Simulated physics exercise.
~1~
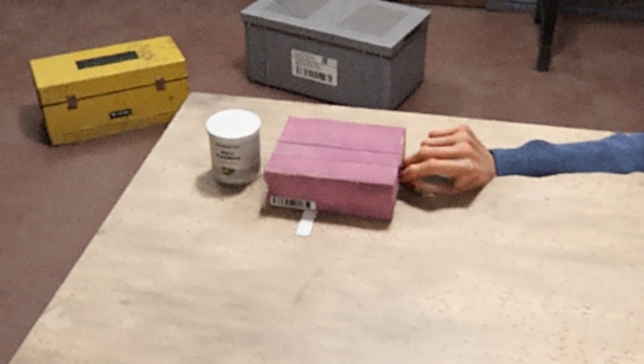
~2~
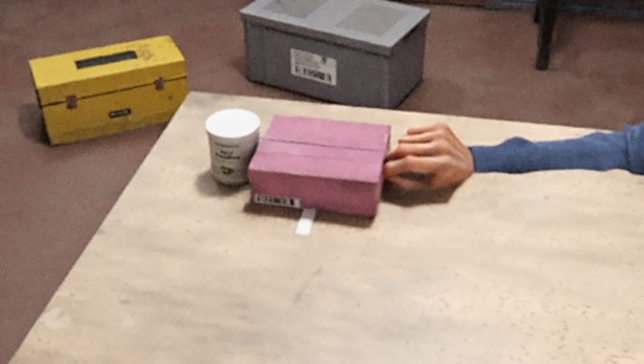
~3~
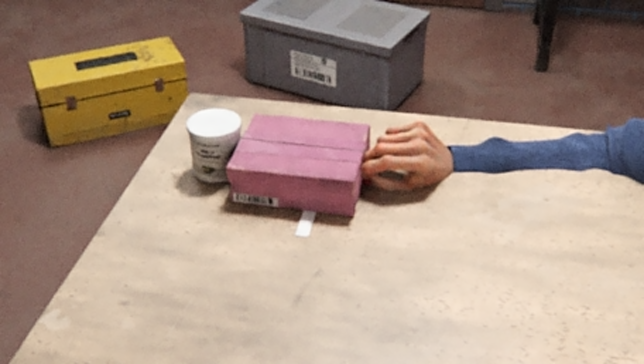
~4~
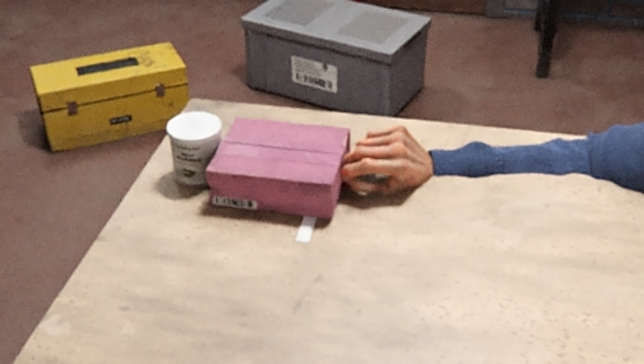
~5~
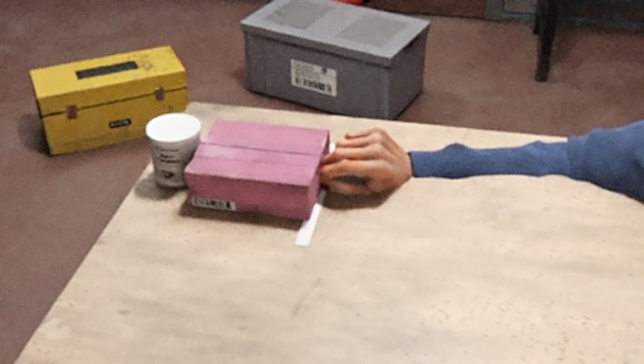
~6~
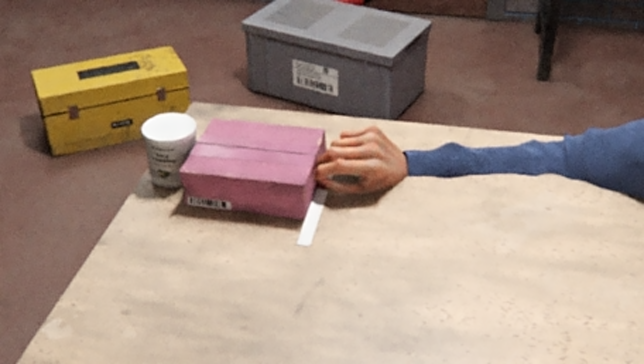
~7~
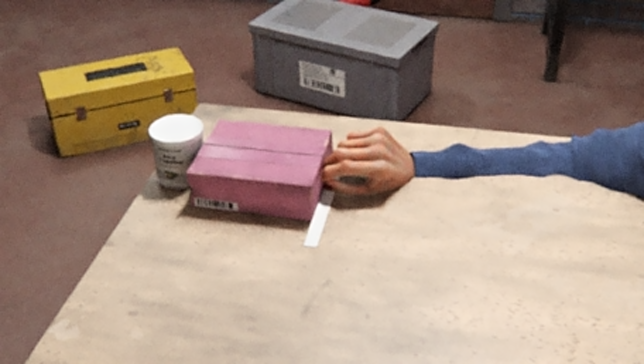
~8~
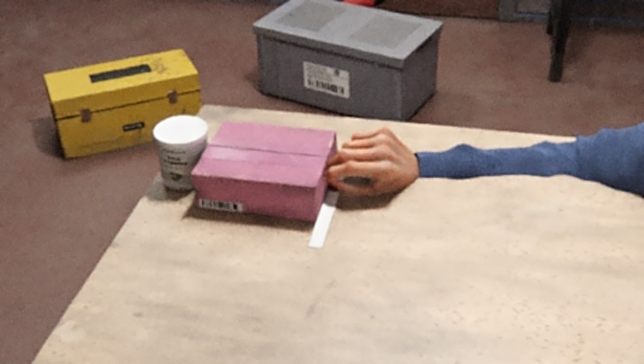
On a pale wooden table, a hand in a blue sleeve slowly pushes a pink box leftward past a white tape mark, shifting a white pot along with it toward the table's edge, then rests against the box while the pot remains standing on the table.
